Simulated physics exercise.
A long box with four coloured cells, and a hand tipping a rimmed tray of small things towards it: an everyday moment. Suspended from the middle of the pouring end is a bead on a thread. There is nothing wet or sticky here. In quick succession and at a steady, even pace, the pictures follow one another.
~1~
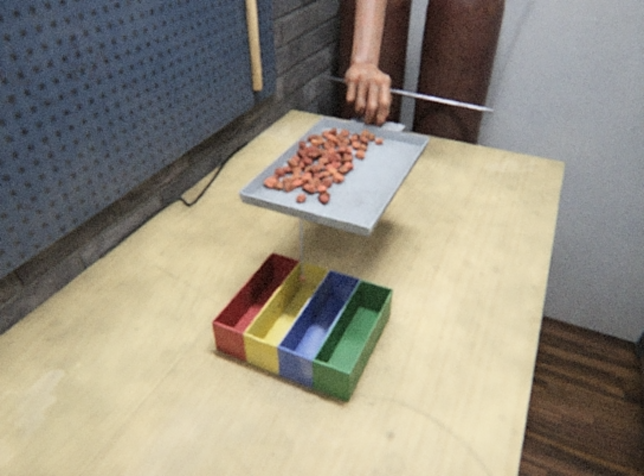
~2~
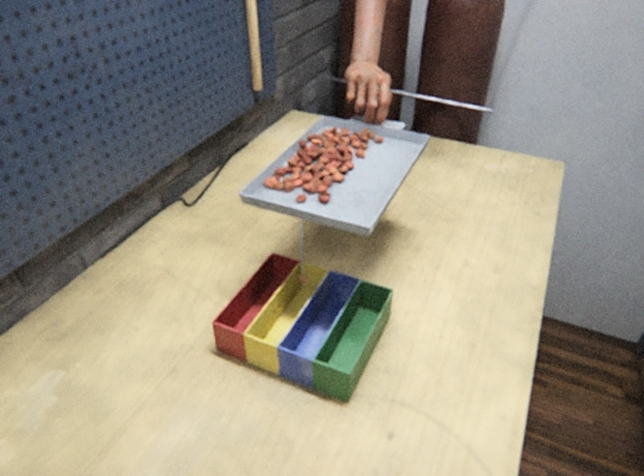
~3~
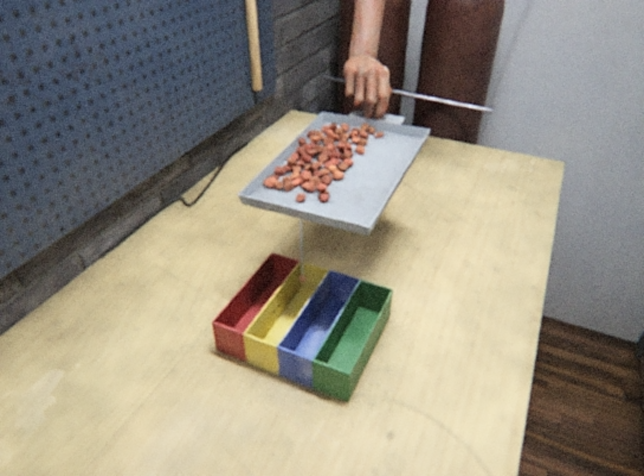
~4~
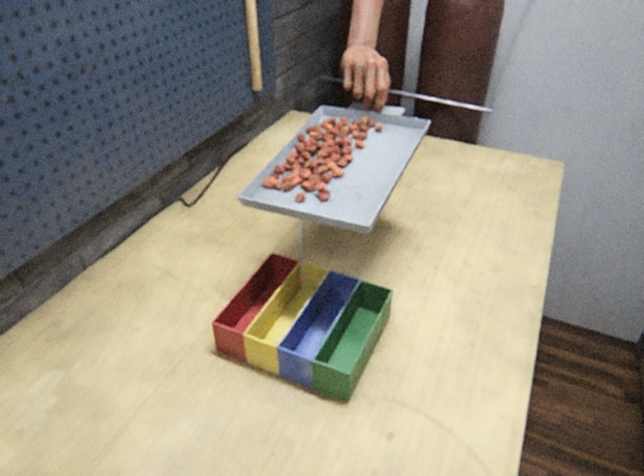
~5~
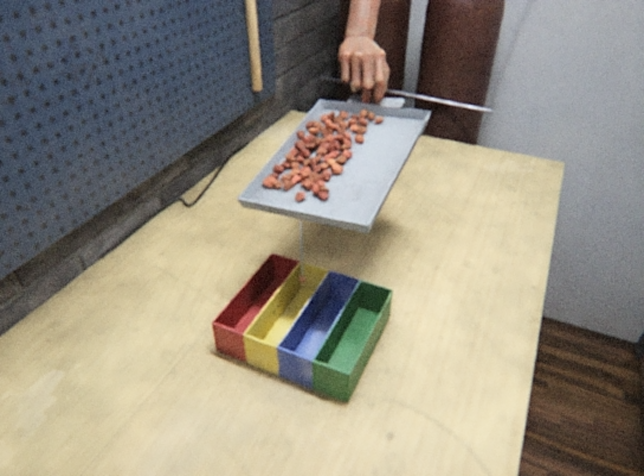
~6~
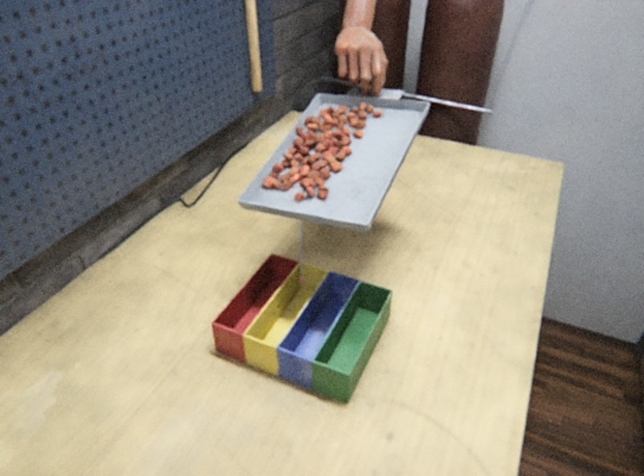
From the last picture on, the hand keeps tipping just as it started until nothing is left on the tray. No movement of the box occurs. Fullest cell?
Red.
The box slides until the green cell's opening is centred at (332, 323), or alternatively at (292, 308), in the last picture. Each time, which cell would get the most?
The first time the red one comes out on top, the second time the yellow cell.
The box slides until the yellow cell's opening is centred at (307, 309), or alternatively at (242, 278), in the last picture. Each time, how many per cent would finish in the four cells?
The first comes to 10 percent and the second to 100 percent.
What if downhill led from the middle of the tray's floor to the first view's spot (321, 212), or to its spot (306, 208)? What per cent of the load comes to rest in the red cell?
In order, 10 in a hundred and 40 in a hundred.
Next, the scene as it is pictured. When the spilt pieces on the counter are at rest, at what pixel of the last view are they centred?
Around (216, 303).
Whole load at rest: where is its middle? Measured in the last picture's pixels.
Around (239, 311), give or take.
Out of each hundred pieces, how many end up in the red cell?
It works out at some 40 %.
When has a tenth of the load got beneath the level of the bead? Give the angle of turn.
The angle is around 75°.
Shortly afterwards, tray tipped steeply; all but a few on the tray; only a few falling or outside the box.
Next, tray tipped right over; a little on the tray; near a third in the red cell; only a few in the yellow cell; near half falling or outside the box.
Some moments later, tray tipped past a quarter turn; near a third in the red cell; only a few in the yellow cell; near half falling or outside the box.
In the end, tray tipped past a quarter turn; near a third in the red cell; only a few in the yellow cell; none at all in the green cell; none at all in the blue cell; near half outside the box.
